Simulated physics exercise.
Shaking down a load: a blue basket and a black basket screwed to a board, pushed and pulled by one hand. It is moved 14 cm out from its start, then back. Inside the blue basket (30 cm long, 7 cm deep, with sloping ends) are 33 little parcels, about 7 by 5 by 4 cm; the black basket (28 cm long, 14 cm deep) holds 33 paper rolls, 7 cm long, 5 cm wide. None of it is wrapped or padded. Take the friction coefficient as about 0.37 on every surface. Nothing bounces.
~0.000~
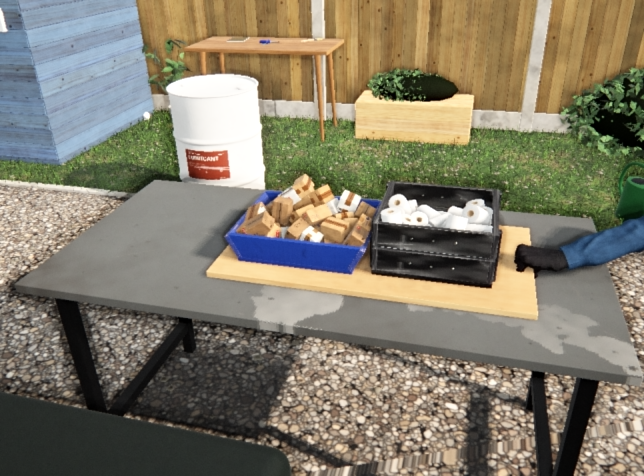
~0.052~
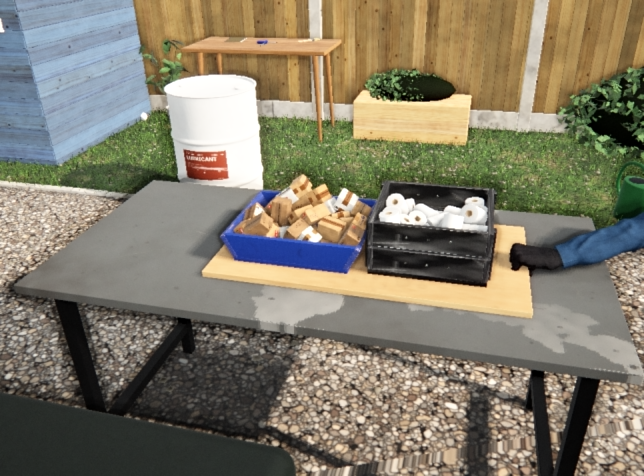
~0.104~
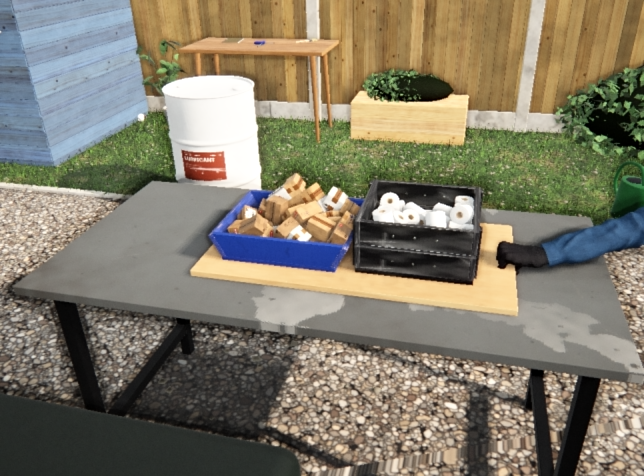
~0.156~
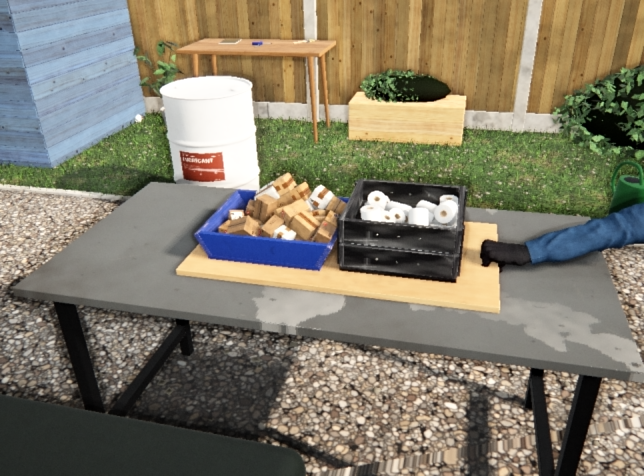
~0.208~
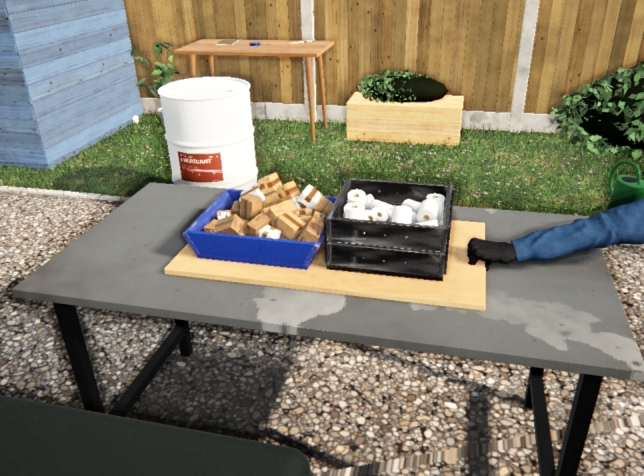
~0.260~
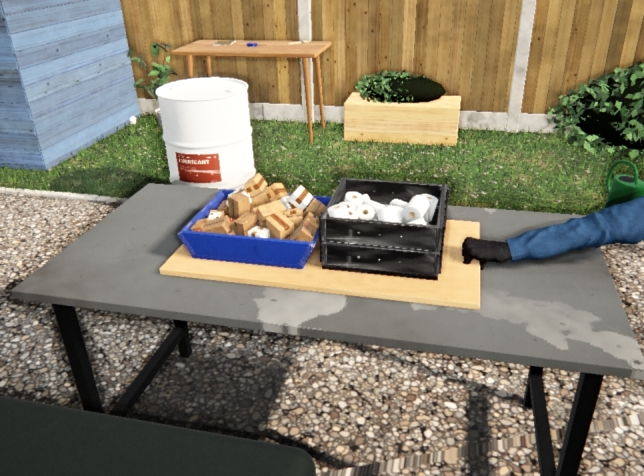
A gloved hand pushing a wooden board leftward across an outdoor table, carrying a blue basket of parcels and a black basket of paper rolls.
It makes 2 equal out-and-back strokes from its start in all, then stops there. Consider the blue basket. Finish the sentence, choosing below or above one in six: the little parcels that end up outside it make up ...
... less than a sixth of them.
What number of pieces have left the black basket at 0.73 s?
Roughly, out by then: Black basket 1.
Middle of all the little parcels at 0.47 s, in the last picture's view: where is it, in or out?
(295, 228).
After 0.47 s, the blue basket is down by 1 of 33 and the black basket has all 33.
After 0.73 s, the blue basket is down by 1 of 33 and the black basket is down by 1 of 33.
After 1.09 s, the blue basket is down by 1 of 33 and the black basket is down by 1 of 33.
Final count (at 1.55 s), the blue basket is down by 1 of 33 and the black basket is down by 1 of 33. Asked share, 1 of 33, 3 per cent.
